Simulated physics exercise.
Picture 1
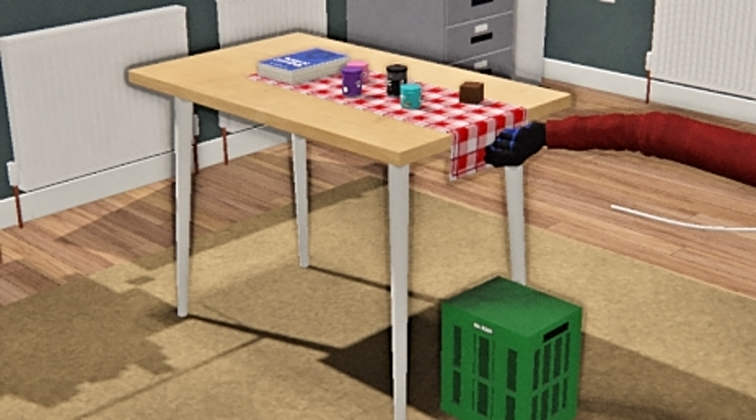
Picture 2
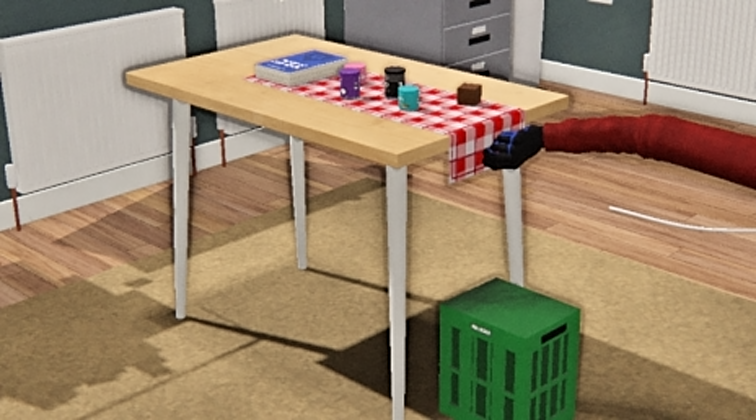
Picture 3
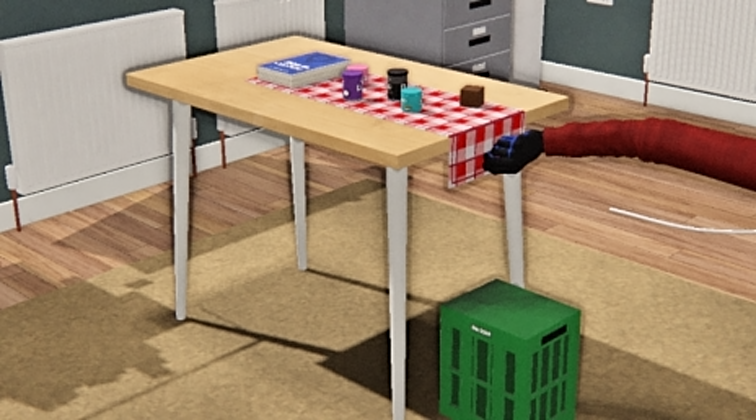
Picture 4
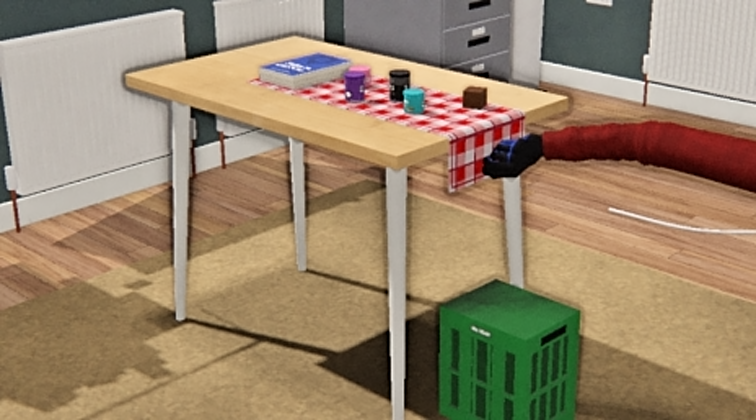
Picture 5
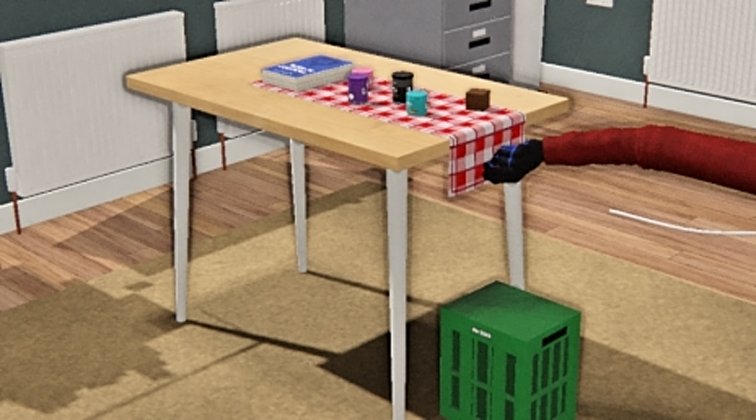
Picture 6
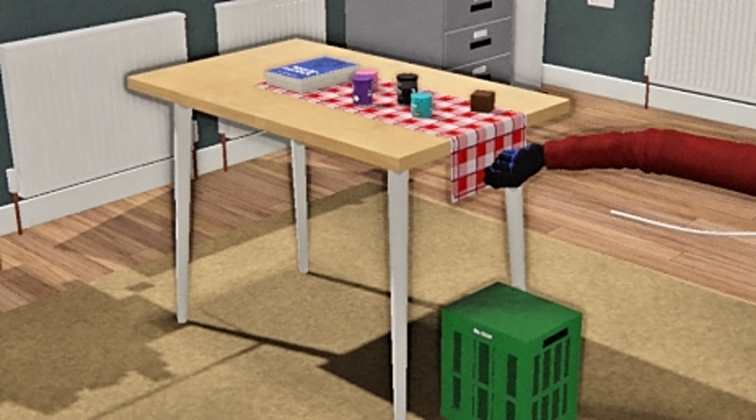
A red arm's dark hand slowly draws a checkered cloth and small items across a table.
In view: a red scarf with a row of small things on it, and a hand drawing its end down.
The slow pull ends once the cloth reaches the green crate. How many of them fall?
Three.
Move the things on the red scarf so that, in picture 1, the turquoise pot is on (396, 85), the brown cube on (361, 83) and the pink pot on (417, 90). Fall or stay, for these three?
The turquoise pot does not fall, the brown cube holds on, the pink pot tumbles off.
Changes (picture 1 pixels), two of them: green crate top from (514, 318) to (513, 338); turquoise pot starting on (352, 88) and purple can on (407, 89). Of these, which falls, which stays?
Turquoise pot: Safe; purple can: Lost.
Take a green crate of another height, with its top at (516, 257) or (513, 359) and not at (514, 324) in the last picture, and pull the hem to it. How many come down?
Then 1, then 4.
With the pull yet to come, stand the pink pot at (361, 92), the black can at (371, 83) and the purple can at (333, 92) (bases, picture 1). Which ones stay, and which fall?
The pink pot is still on top, the black can is still on top, the purple can is still on top.
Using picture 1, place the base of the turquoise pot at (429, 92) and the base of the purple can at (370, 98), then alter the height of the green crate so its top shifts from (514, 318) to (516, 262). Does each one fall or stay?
Observed: Turquoise pot remains seated; purple can remains seated.
Early on, hem near (489, 259); brown cube and turquoise pot gone.
Midway, hem on the crate; brown cube, turquoise pot and black can gone.
Finally, hem on the crate; brown cube, turquoise pot and black can gone. The count of fallen things is three.
